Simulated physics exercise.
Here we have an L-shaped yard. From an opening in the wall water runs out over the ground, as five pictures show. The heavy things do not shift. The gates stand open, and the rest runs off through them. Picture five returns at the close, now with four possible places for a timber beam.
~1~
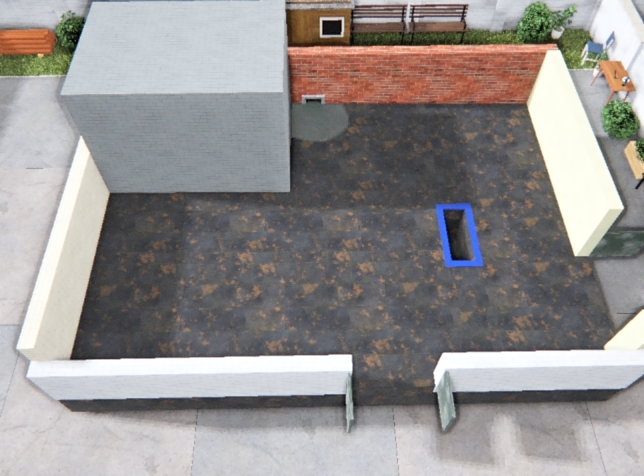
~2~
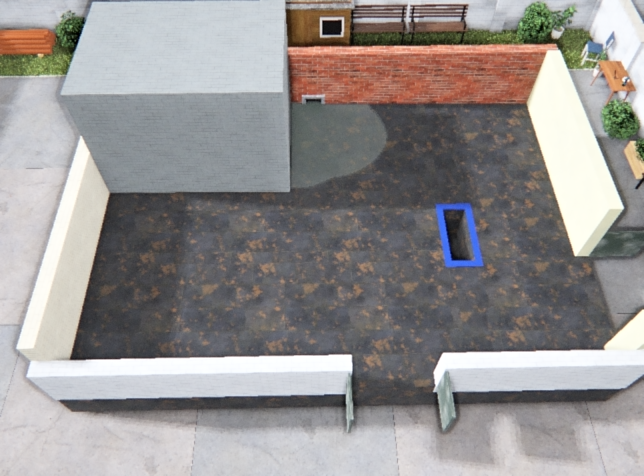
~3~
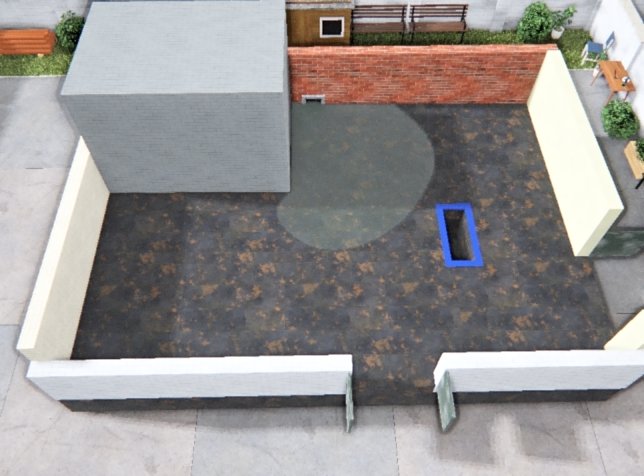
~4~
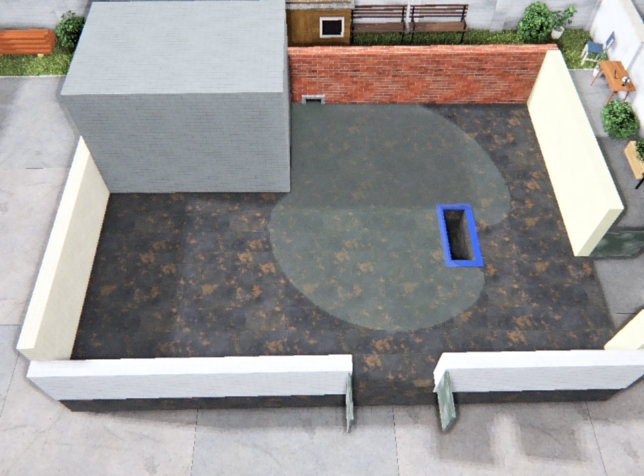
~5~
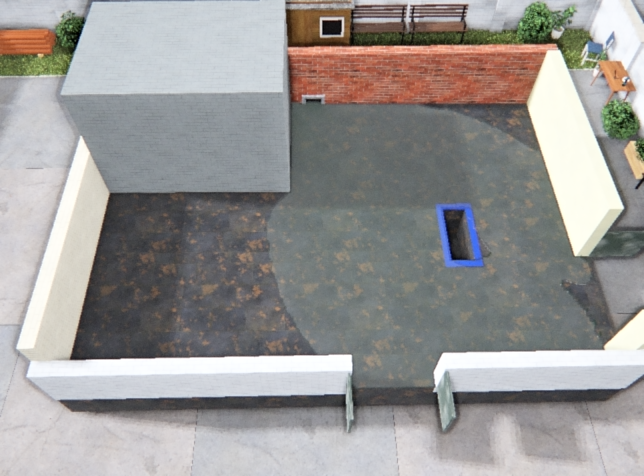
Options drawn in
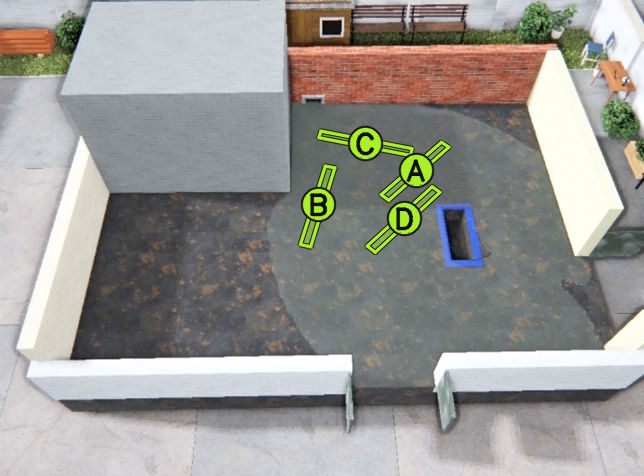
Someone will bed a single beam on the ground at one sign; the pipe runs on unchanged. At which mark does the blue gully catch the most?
Use spot B.
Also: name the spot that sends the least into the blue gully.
Here it is spot D.
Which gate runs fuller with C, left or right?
The right one.
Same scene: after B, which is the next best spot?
The answer is C.
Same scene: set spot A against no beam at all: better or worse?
Worse.
On the marked copy, A from (384, 197) to (445, 144); B from (305, 245) to (330, 166); C from (319, 134) to (411, 152); D from (371, 249) to (436, 189).
With A, about 10 % of the stream goes into the blue gully, about 90 % out by the gates.
With B, about 24 % of the stream goes into the blue gully, about 76 % out by the gates.
With C, about 16 % of the stream goes into the blue gully, about 84 % out by the gates.
With D, next to none of the stream goes into the blue gully, about 98 % out by the gates.
